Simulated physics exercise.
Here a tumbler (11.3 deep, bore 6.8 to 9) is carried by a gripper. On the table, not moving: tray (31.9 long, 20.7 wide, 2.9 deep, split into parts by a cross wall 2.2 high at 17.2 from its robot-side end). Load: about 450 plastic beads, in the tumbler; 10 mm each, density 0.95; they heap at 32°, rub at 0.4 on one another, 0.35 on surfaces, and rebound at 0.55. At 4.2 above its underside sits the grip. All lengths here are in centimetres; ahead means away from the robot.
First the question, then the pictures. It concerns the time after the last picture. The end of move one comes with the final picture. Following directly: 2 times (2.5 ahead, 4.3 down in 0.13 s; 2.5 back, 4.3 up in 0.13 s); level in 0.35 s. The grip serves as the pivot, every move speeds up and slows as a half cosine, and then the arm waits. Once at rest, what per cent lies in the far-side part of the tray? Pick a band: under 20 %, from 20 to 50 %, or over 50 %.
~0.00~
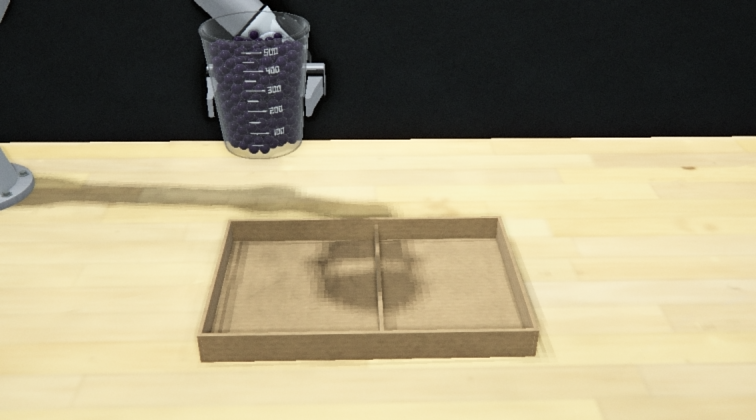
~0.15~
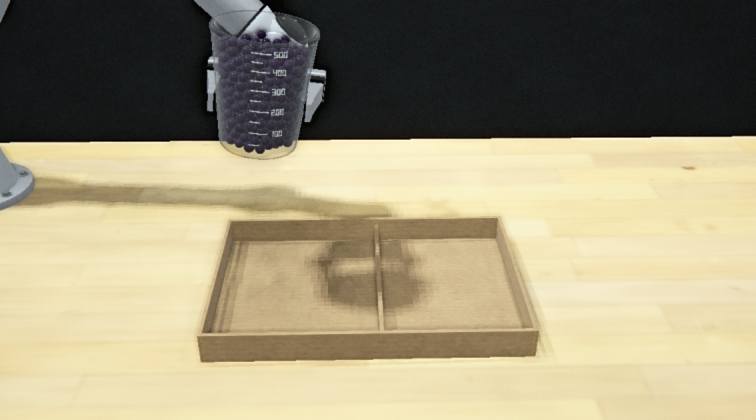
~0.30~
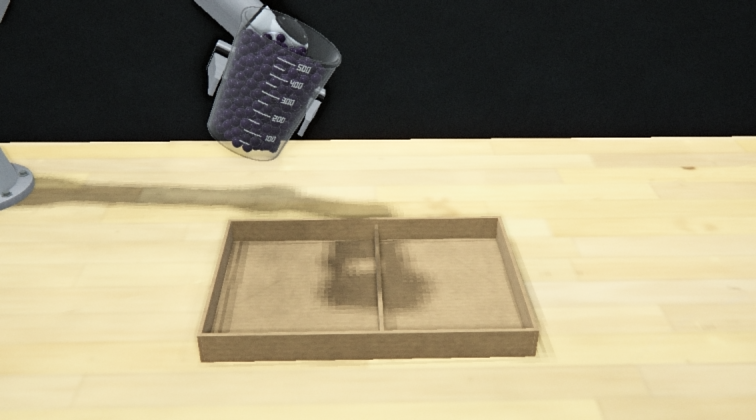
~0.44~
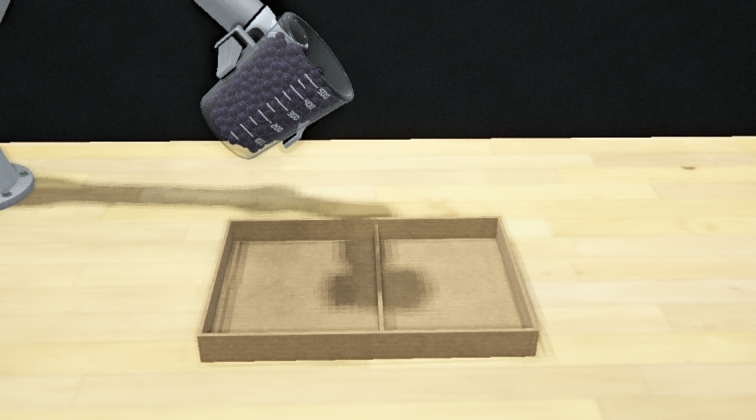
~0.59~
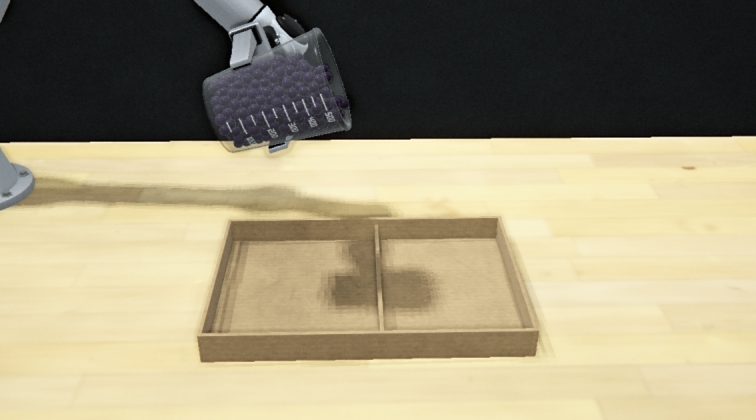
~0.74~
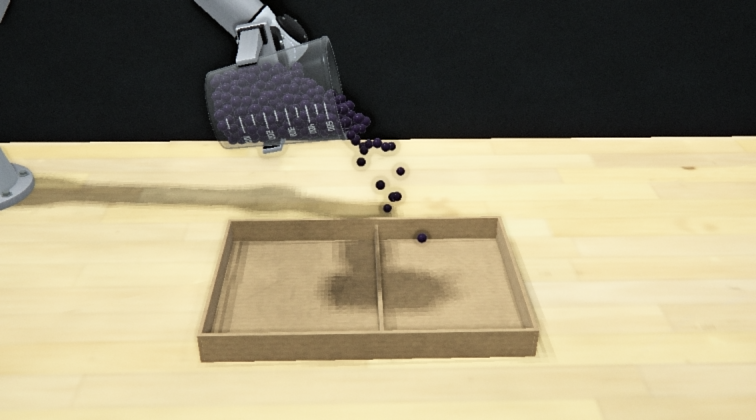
From 20 to 50 %.
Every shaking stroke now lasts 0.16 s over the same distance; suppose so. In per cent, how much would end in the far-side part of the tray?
Roughly 25 percent would.
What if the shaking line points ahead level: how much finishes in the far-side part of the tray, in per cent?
Result: Approx. 65 %.
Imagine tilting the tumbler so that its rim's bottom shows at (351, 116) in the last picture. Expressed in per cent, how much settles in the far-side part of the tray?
Some 10 per cent.
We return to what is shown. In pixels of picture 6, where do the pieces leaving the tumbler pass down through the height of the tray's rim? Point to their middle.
Estimated centre around (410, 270) in pixels.
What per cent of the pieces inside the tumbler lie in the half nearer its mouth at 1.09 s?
My estimate is near 40 per cent.
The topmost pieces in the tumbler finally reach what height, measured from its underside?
Around 8.5 cm above the underside.
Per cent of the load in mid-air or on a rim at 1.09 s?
Some 8 percent.
By 1.09 s, tilted 79° forward, highest piece 22 above the table; 363 in the tumbler, 51 in the far-side part, 2 in the robot-side part, 36 in flight or on a rim.
By 1.44 s, tilted 39° forward, highest piece 26 above the table; 302 in the tumbler, 121 in the far-side part, 23 in the robot-side part, 6 in flight or on a rim.
By 1.81 s, level, highest piece 26 above the table; 302 in the tumbler, 127 in the far-side part, 22 in the robot-side part, 1 on the table or floor.
By 2.86 s, level, highest piece 26 above the table; 302 in the tumbler, 127 in the far-side part, 22 in the robot-side part, 1 on the table or floor.
Final count, 302 in the tumbler, 127 in the far-side part, 22 in the robot-side part, 1 on the table or floor. That is 28 % in the far-side part of the tray.
